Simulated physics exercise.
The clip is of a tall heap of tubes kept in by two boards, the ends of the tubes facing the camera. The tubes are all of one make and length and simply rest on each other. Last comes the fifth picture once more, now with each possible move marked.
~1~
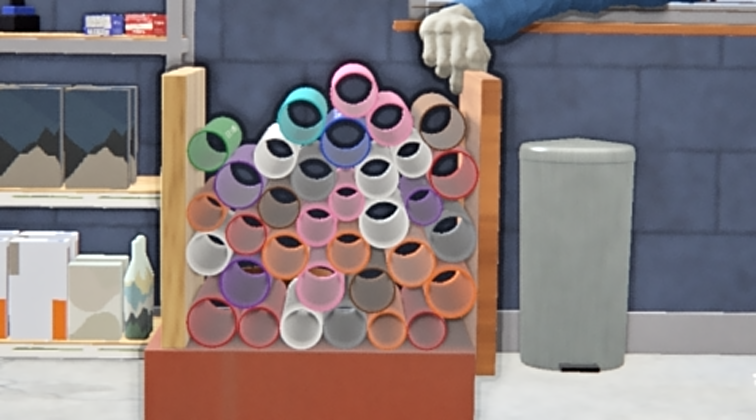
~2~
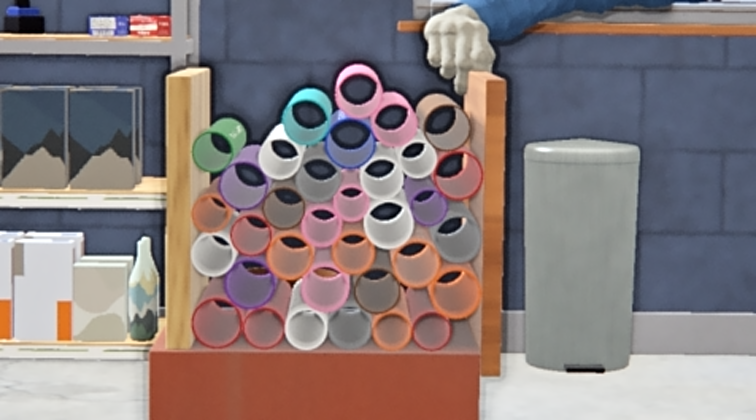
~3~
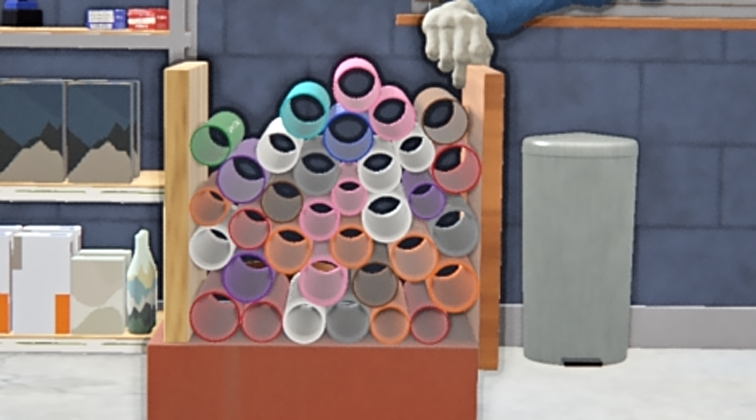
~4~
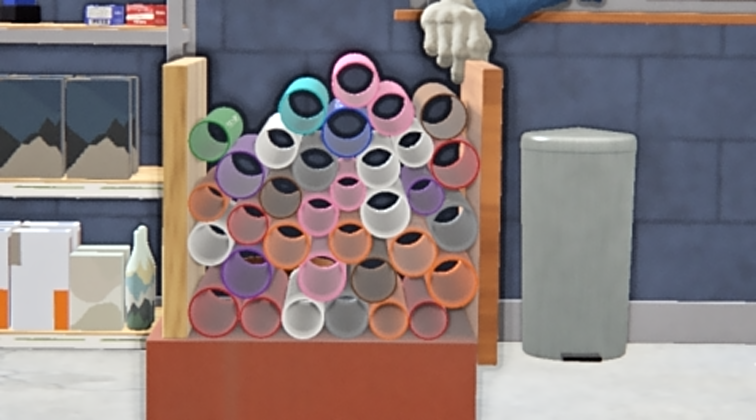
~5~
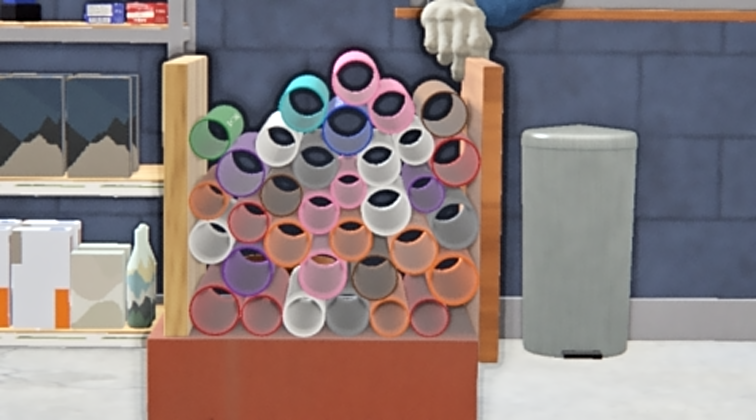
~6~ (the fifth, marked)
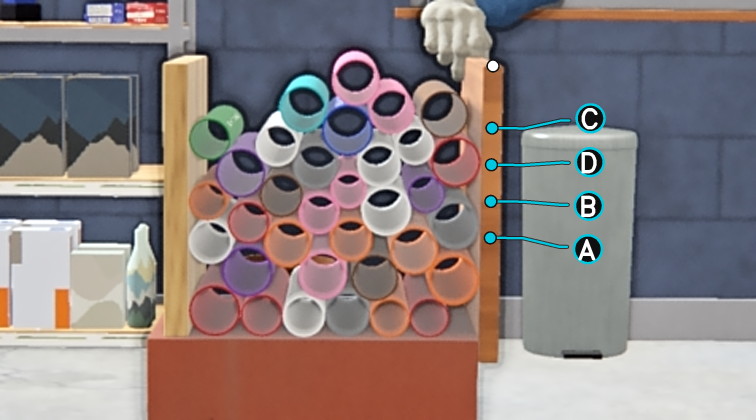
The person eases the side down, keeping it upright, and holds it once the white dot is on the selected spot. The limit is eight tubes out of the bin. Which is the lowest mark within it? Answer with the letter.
Down to A.
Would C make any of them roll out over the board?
No, at C.
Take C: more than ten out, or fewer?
Fewer than ten.
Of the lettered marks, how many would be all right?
The number is four.
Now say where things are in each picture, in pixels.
The first picture shows a pink tube (317, 226); a red tube (454, 175); a grey tube (313, 179).
The second picture shows a grey tube (318, 180); a pink tube (395, 125).
The third picture shows side board (479, 206); a red tube (215, 316).
The fourth picture shows a red tube (428, 320); a grey tube (455, 228).
The fifth picture shows a pink tube (319, 214); a red tube (456, 162); a grey tube (315, 166).
On the marked copy, A at (490, 238); B at (491, 201); C at (492, 128); D at (491, 165); the white dot at (493, 66).
Taking A. A third of the way, top of the board (481, 141).
Two thirds of the way, top of the board (480, 226).
When it is over, top of the board (480, 237), about five out over the board.
As for the rest, B none out over the board; C none out over the board; D none out over the board.
